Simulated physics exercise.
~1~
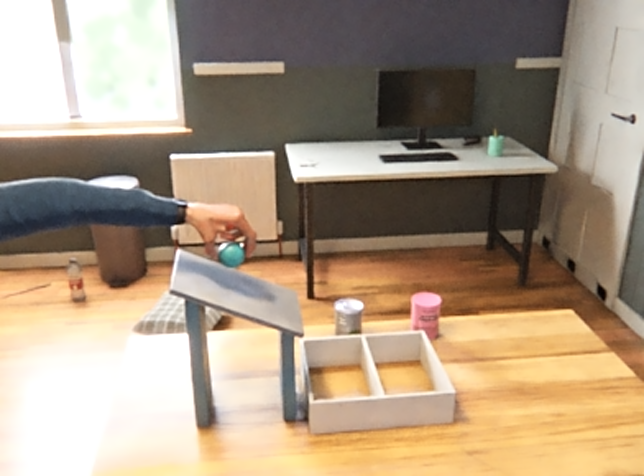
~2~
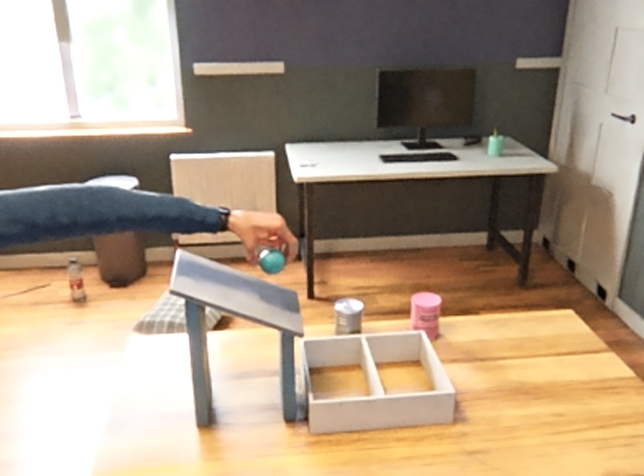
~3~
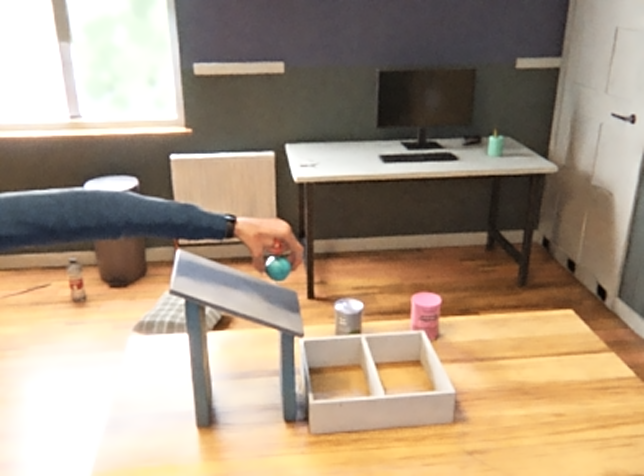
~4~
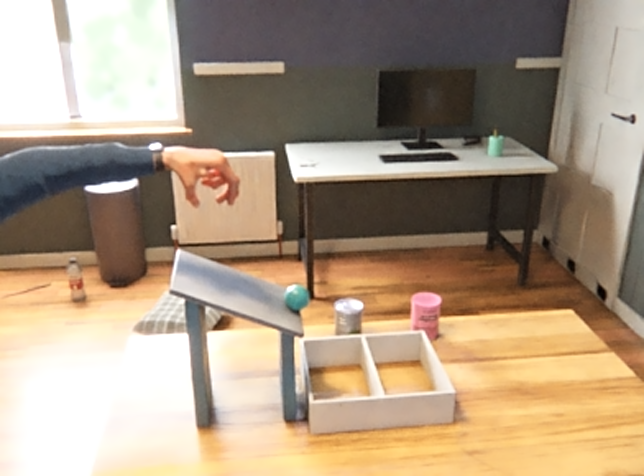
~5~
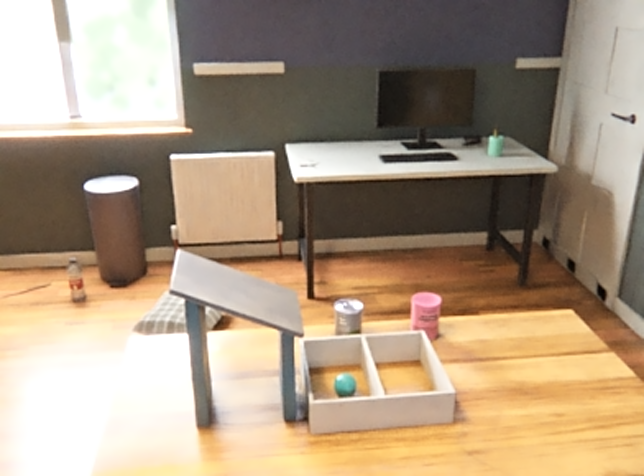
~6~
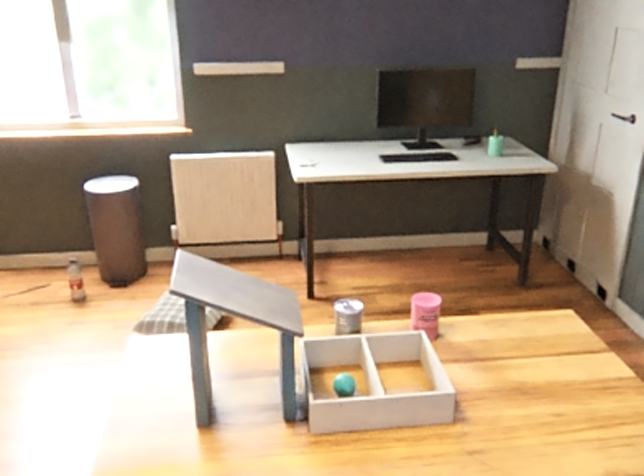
We see a hand carry a turquoise ball rightward above a sloping board on a wooden table and let go near its lower end, then withdraw left, and the ball drops into the nearer bay of a divided tray, where it rests while the grey and pink tins stay put.
